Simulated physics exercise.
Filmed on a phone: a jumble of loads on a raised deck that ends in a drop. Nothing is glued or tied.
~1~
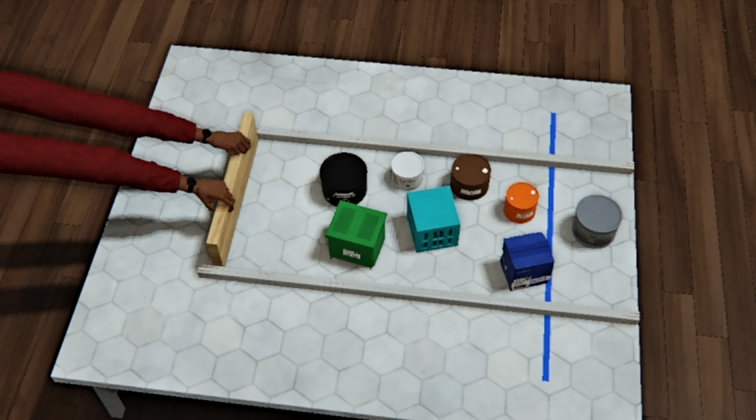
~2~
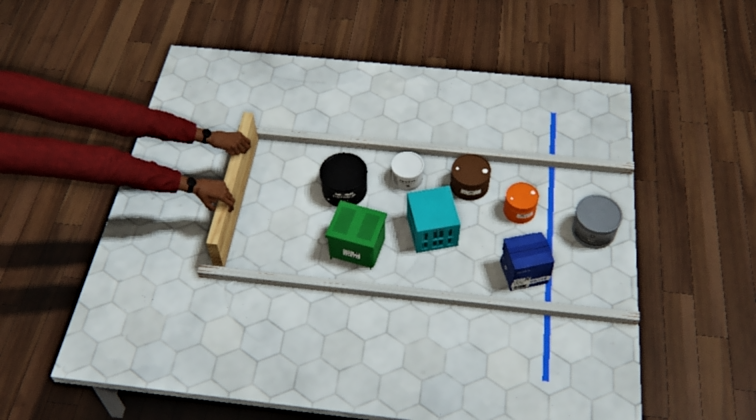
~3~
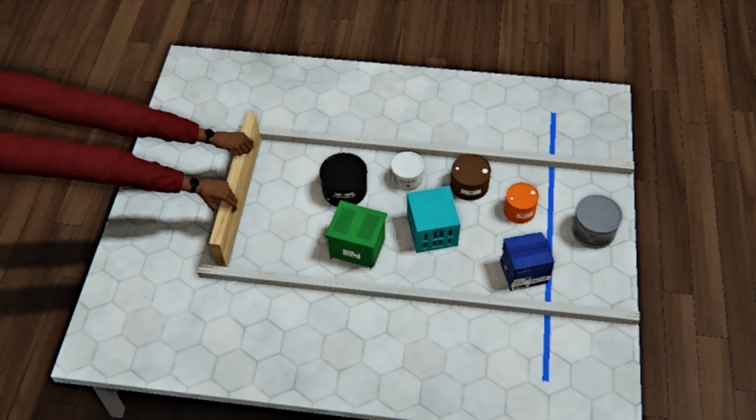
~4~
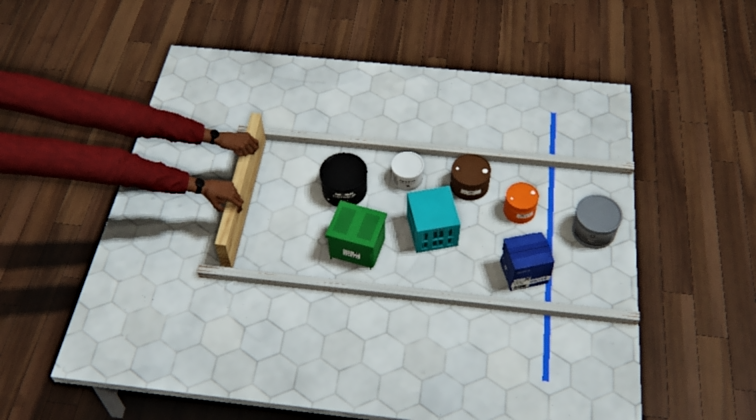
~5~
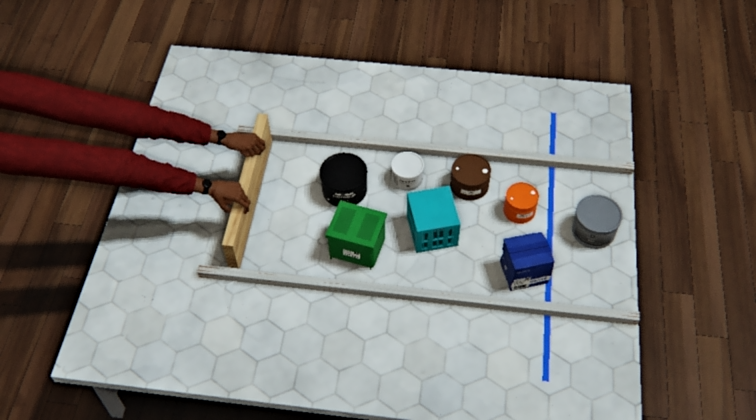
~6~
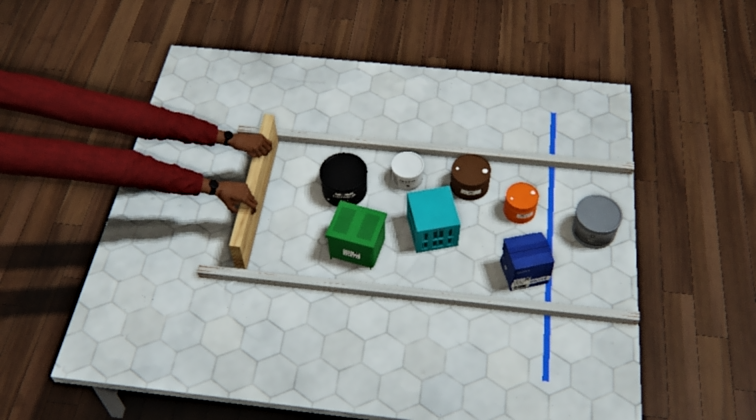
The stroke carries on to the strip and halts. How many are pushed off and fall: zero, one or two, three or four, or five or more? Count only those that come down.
Here the number that fall off is one or two.
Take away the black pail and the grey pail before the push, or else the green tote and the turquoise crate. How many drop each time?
Fallen: 0, and 1 in the other try.
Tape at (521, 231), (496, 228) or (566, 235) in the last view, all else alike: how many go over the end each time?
Try by try, 0, 0 and 2.
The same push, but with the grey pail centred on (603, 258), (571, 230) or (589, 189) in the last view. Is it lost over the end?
Place by place, it tumbles off; comes down; drops off.
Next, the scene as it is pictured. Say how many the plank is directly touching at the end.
The number is 3.
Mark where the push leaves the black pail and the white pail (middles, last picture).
First (576, 205), then (568, 174).
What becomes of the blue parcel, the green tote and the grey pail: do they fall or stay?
The blue parcel holds on; the green tote holds on; the grey pail drops off.
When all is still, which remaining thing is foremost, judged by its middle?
It is the orange canister.
Early on, none off yet; grey pail at rest near (596, 222); blue parcel at rest near (527, 261); orange canister at rest near (521, 203).
Finally, the number that fall off is one or two; lost, grey pail.
